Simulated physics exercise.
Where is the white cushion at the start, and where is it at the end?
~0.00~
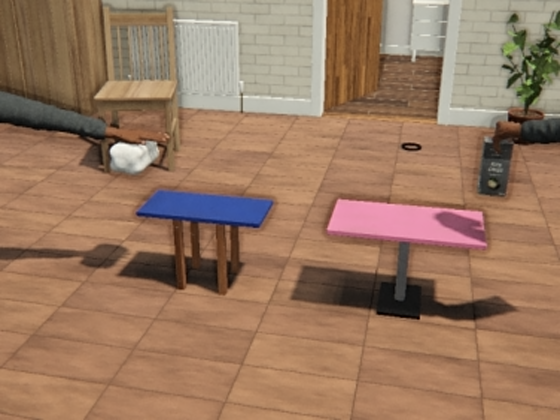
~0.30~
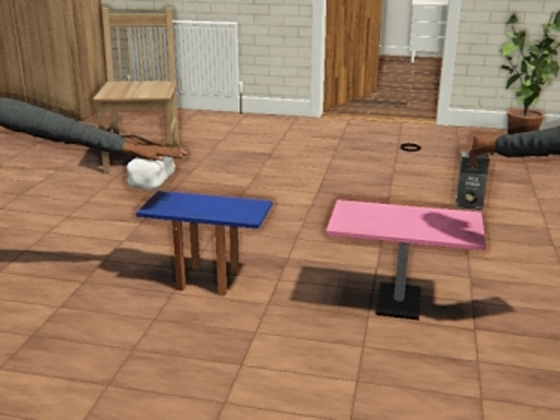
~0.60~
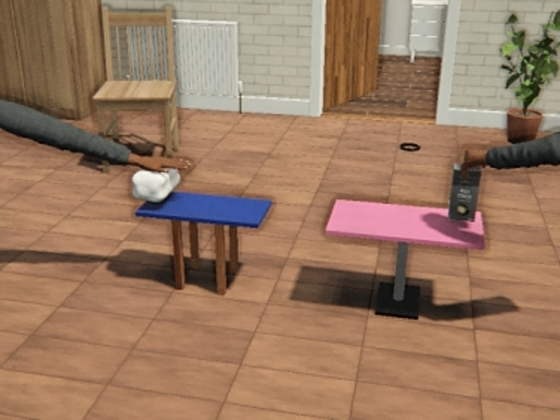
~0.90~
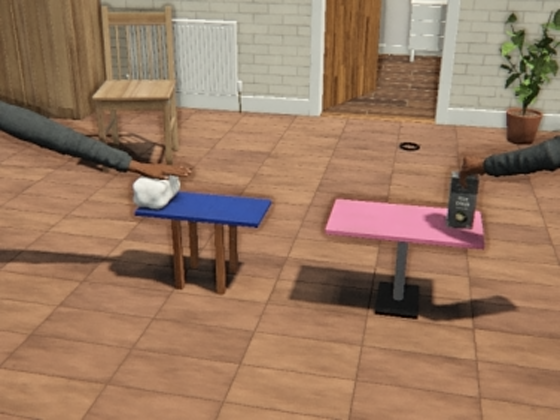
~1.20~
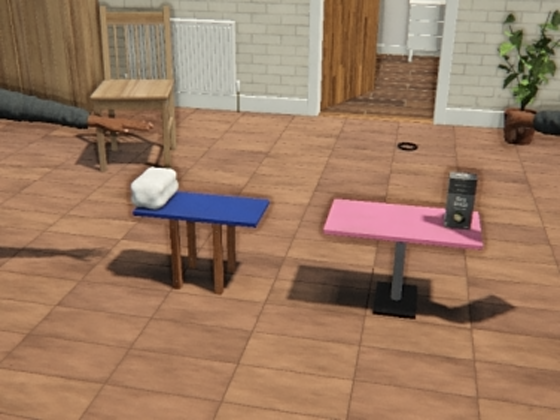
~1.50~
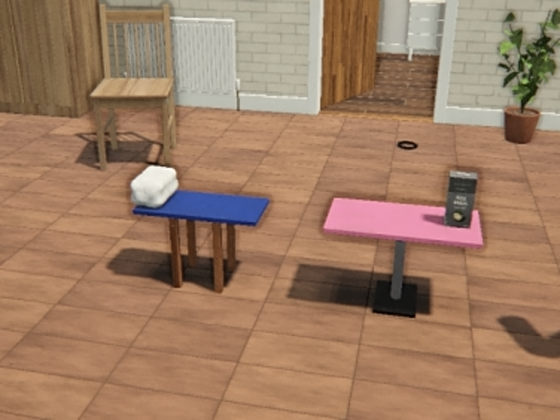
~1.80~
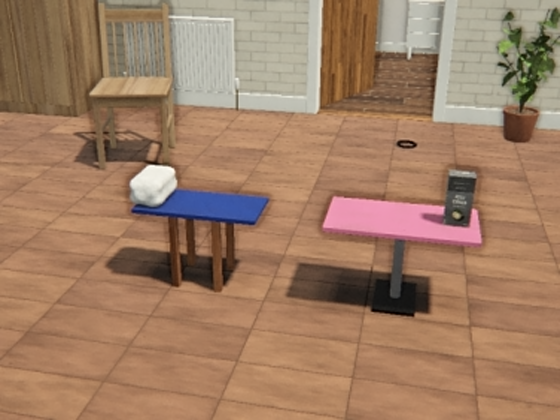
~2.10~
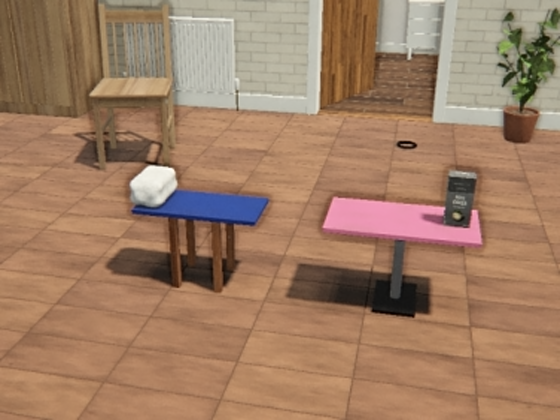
At the start the white cushion is held in the air to the upper left of the blue stand. By the end it rests on the left end of the blue stand's top.
